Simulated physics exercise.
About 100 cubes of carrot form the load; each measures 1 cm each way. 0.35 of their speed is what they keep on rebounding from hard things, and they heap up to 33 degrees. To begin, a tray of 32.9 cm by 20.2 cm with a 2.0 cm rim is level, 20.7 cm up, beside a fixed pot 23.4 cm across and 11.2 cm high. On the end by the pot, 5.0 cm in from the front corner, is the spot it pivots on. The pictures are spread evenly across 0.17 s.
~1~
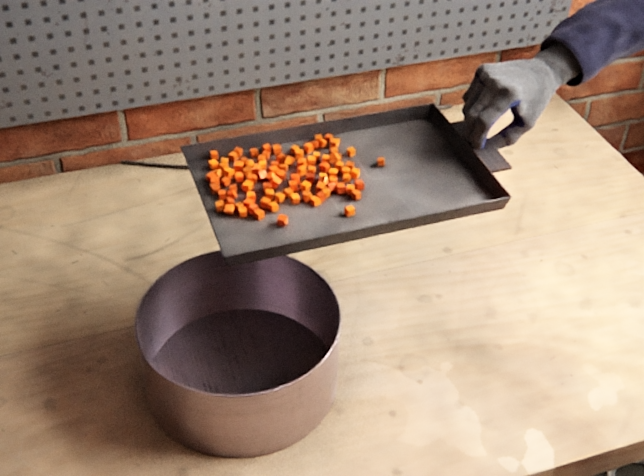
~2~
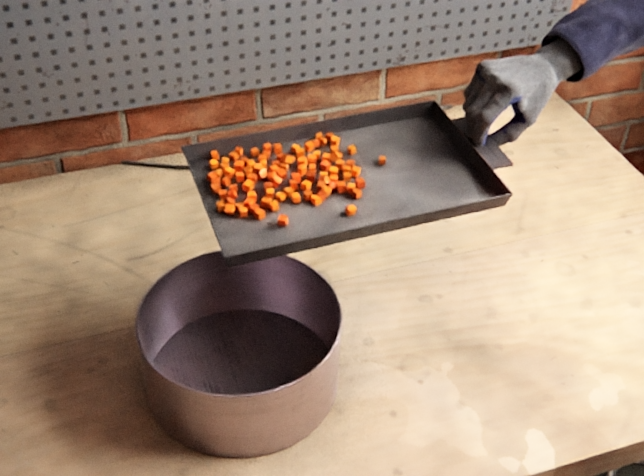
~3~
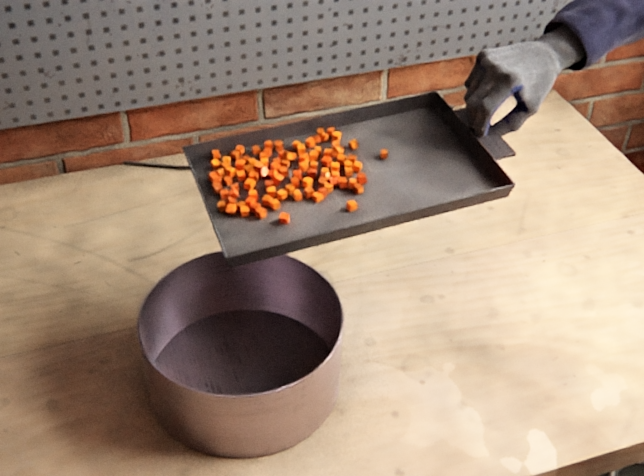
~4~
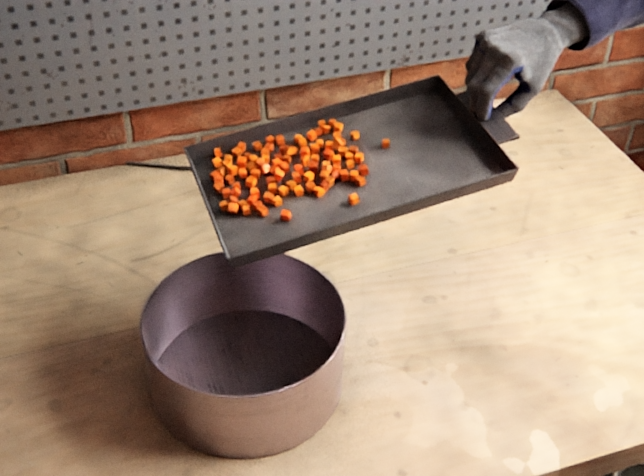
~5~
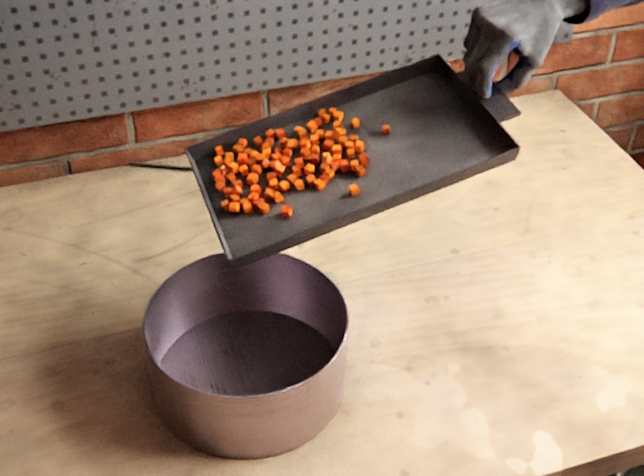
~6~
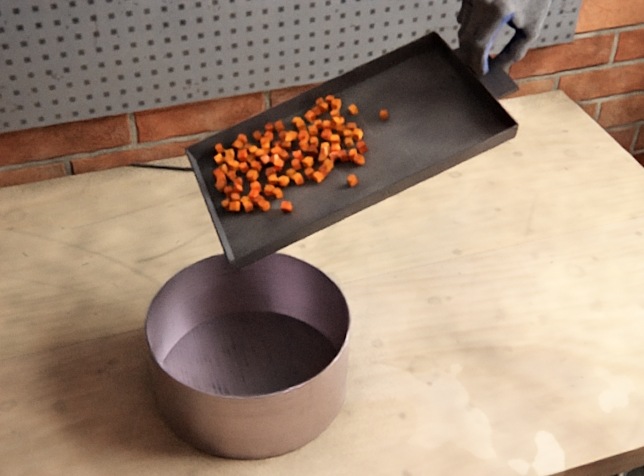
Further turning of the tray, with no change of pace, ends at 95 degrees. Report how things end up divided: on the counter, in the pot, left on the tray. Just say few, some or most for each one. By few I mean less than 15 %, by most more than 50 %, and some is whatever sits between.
I would say counter most, pot some, left on the tray few.
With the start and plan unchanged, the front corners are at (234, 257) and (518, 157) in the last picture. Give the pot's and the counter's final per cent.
Split: Pot = 55, counter = 45.
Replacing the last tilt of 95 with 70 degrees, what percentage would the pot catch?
25 %.
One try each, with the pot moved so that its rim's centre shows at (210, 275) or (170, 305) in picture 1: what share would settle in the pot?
The shares would be near 80 and 90 per cent respectively.
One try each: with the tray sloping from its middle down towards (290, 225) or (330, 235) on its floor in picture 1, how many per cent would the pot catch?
95 and 90 %.
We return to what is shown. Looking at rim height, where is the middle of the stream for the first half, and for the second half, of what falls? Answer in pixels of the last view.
First near (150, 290), later near (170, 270).
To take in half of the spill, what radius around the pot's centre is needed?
26 cm.
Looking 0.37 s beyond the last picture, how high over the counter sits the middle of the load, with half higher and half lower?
Some 24 cm above the counter.
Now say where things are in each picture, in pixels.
In the first picture, tray tilt 0 degrees, front corners at (227, 253) and (506, 195); middle of the pieces at (281, 175); pot at (239, 315).
In the second picture, tray tilt 1 degrees, front corners at (228, 253) and (507, 192); middle of the pieces at (282, 175).
In the third picture, tray tilt 3 degrees, front corners at (229, 254) and (510, 183), lowest corner left front; middle of the pieces at (283, 172).
In the fourth picture, tray tilt 7 degrees, front corners at (230, 255) and (513, 167), lowest corner left front; middle of the pieces at (285, 167).
In the fifth picture, tray tilt 13 degrees, front corners at (231, 256) and (515, 146), lowest corner left front; middle of the pieces at (285, 161).
In the sixth picture, tray tilt 19 degrees, front corners at (232, 258) and (513, 124), lowest corner left front; middle of the pieces at (284, 155); pot at (248, 317).
Then, 0.22 s after the last picture, tilt 58 degrees; the tray holds 100 %, the pot 0 %.
Then, 0.37 s after the last picture, tilt 85 degrees; the tray holds 95 %, the pot 0 %.
Then, 0.64 s after the last picture, tilt 95 degrees; the tray holds 5 %, the pot 30 %.
In the end, counter 60 %, pot 35 %, tray 0 %.
